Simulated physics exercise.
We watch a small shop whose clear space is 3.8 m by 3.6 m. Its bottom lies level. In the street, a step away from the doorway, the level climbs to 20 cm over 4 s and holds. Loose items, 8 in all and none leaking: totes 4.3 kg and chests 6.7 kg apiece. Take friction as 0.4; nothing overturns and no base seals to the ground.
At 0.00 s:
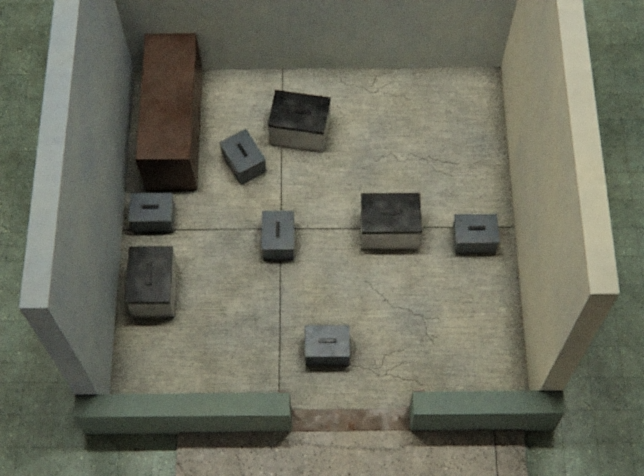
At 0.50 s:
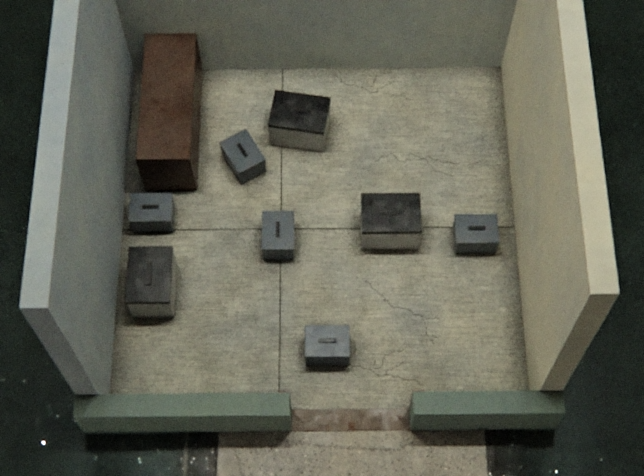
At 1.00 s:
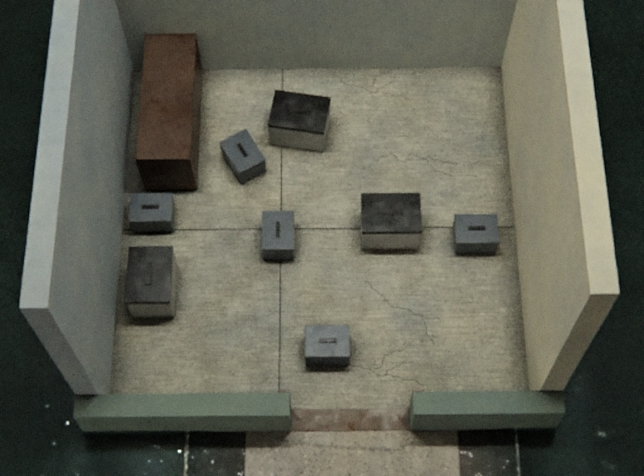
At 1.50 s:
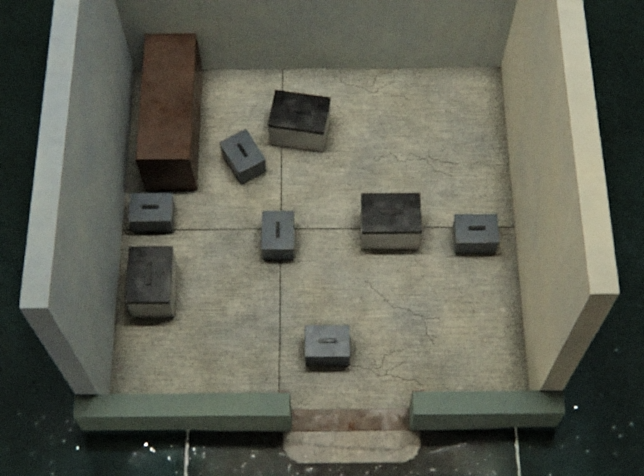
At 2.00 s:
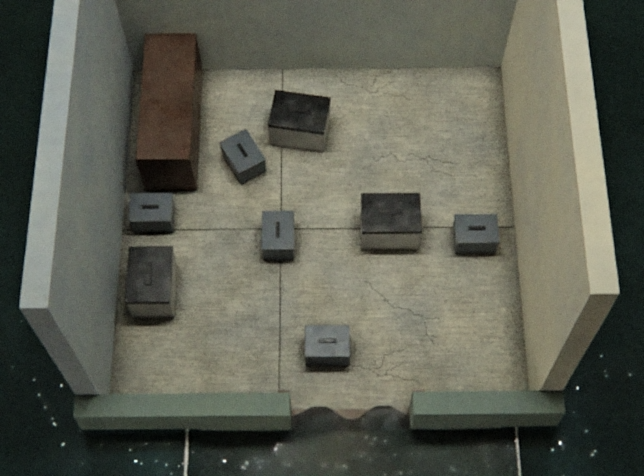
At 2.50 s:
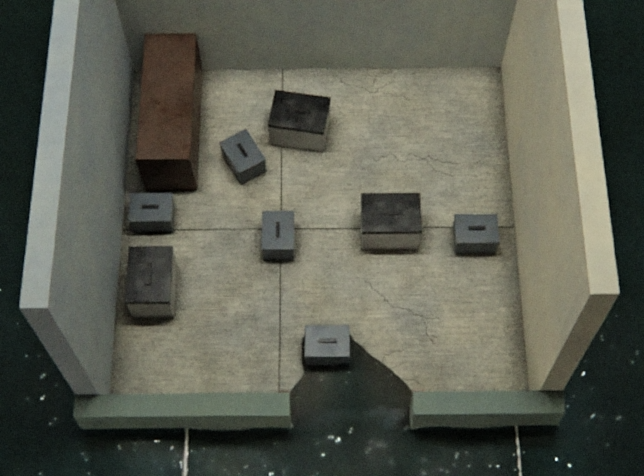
A small walled shop stands still as dark water covers the street and enters its doorway.
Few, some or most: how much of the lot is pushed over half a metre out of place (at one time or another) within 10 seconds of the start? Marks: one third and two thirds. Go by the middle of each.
That comes to two thirds or above.
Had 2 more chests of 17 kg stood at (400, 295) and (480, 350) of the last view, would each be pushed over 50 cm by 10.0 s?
In that order: More, less.
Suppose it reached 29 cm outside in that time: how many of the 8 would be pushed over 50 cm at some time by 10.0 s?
Then 8.
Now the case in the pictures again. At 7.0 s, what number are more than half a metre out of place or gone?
6 of them.
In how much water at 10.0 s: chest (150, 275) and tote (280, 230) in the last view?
About 4 and 11 cm.
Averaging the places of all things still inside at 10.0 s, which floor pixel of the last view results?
Near (283, 183).
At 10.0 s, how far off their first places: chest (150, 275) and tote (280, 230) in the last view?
In that order: 80 cm, 80 cm.
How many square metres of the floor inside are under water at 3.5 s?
Roughly 2.5 m2.
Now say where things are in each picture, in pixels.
A tote at (327, 341) rests on the ground; a tote at (477, 228), on the bottom; 0.0 m2 under water; 0 of 8 have shifted, in the first picture.
A tote at (327, 341) rests on the ground; a tote at (477, 228) rests on the ground; 0.0 m2 under water; 0 of 8 have shifted, in the second picture.
A tote at (327, 341) rests on the ground; a tote at (477, 228) rests on the ground; 0.0 m2 under water; 0 of 8 have shifted, in the third picture.
A tote at (327, 341) rests on the ground; a tote at (477, 228) rests on the ground; water covers 0.0 m2; 0 of 8 have shifted, in the fourth picture.
A tote at (327, 341) rests on the ground; a tote at (477, 228) rests on the ground; water covers 0.0 m2; 0 of 8 have shifted, in the fifth picture.
A tote at (327, 341) rests on the ground; a tote at (477, 228) rests on the ground; 0.4 m2 under water; 0 of 8 have shifted, in the sixth picture.
After 3.5 s 1 of 8 are over 50 cm from their spots; 0 afloat.
After 4.5 s 1 of 8 are over 50 cm from their spots; 0 afloat.
After 7.0 s 6 of 8 are over 50 cm from their spots; 7 afloat.
After 10.0 s 6 of 8 are over 50 cm from their spots, and 8 have been at some point; 8 afloat.
